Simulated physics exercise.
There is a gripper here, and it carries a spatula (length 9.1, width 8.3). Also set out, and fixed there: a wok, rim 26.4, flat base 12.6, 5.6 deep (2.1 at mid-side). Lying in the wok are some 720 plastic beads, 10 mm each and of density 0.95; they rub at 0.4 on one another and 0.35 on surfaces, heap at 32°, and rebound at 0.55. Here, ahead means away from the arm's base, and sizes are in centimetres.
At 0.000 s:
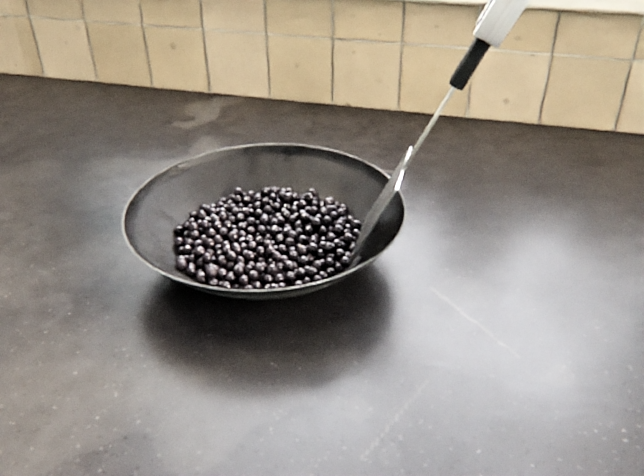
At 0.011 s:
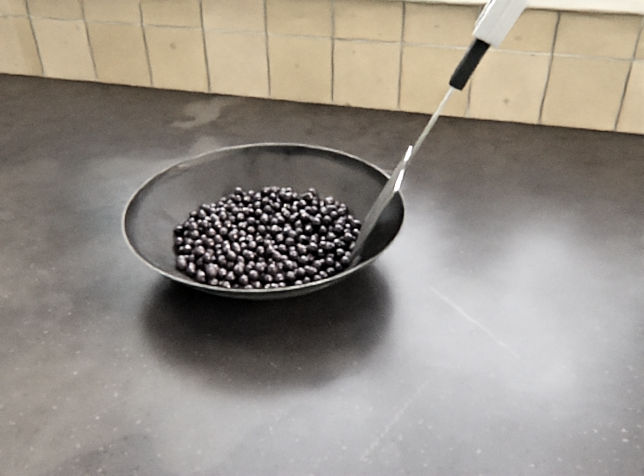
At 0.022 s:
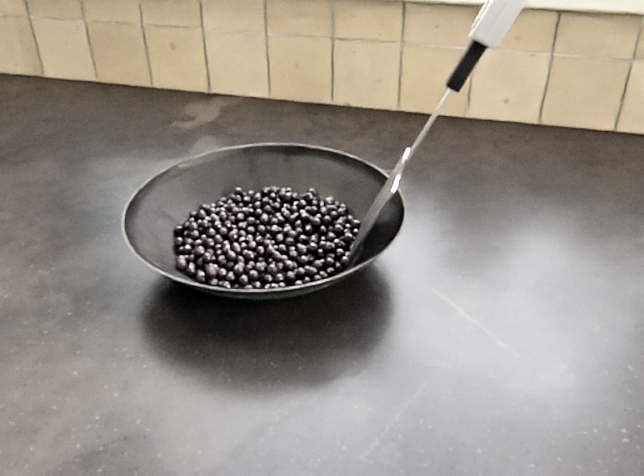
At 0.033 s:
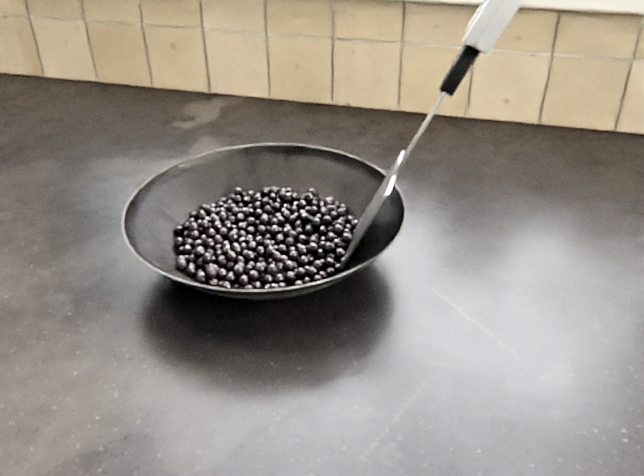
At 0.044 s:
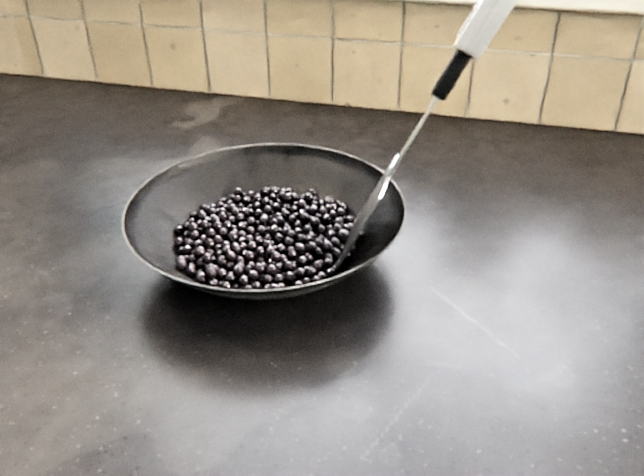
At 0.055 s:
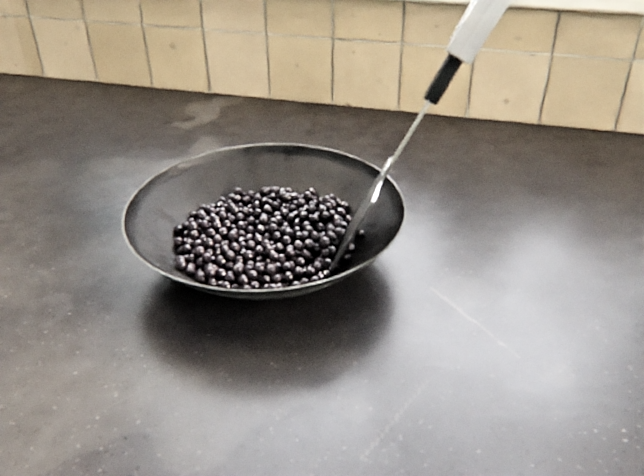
A gripper slowly moves a spatula slightly left among dark beads in a black wok.
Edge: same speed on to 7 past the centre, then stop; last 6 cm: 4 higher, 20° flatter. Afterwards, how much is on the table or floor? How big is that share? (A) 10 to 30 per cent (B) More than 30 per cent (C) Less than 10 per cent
(C) Less than 10 per cent.
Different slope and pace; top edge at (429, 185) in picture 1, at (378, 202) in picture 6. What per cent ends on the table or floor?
Roughly 25 percent ends up there.
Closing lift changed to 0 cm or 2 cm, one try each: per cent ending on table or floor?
First try about 5 %, second try about 0 %.
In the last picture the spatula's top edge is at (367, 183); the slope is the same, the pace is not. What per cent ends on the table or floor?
I'd say around 25 per cent.
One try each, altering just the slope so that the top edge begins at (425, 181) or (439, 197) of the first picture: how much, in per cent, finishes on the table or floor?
About 5% and 5%.
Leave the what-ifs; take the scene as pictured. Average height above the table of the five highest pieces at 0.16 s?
I'd put it close to 4 cm.
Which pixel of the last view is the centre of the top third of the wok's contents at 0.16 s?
It is centred near (245, 222).
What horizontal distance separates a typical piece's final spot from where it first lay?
The answer is about 3 cm.
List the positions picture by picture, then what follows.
The spatula top edge at (405, 167), sloping 65°; upper third of the load around (269, 230), from x 180 to 360, top at y 190; 720 in the wok, in the first picture.
The spatula top edge at (404, 167), sloping 65°; upper third of the load around (269, 230), from x 180 to 360, top at y 190, in the second picture.
The spatula top edge at (402, 168), sloping 65°; upper third of the load around (269, 230), from x 180 to 360, top at y 190, in the third picture.
The spatula top edge at (396, 171), sloping 65°; upper third of the load around (268, 230), from x 180 to 360, top at y 190, in the fourth picture.
The spatula top edge at (389, 175), sloping 65°; upper third of the load around (270, 230), from x 180 to 360, top at y 190, in the fifth picture.
The spatula top edge at (383, 178), sloping 65°; upper third of the load around (273, 228), from x 180 to 360, top at y 190; 720 in the wok, in the sixth picture.
After 0.16 s, sloping 65°, highest piece 5 above the table; 720 in the wok.
After 0.26 s, sloping 57°, highest piece 6 above the table; 720 in the wok.
After 0.51 s, sloping 45°, highest piece 7 above the table; 692 in the wok, 15 on the table or floor, 13 on the blade or in flight.
After 1.56 s, sloping 45°, highest piece 6 above the table; 688 in the wok, 32 on the table or floor.
In the end, 688 in the wok, 32 on the table or floor. That is 4 % on the table or floor.
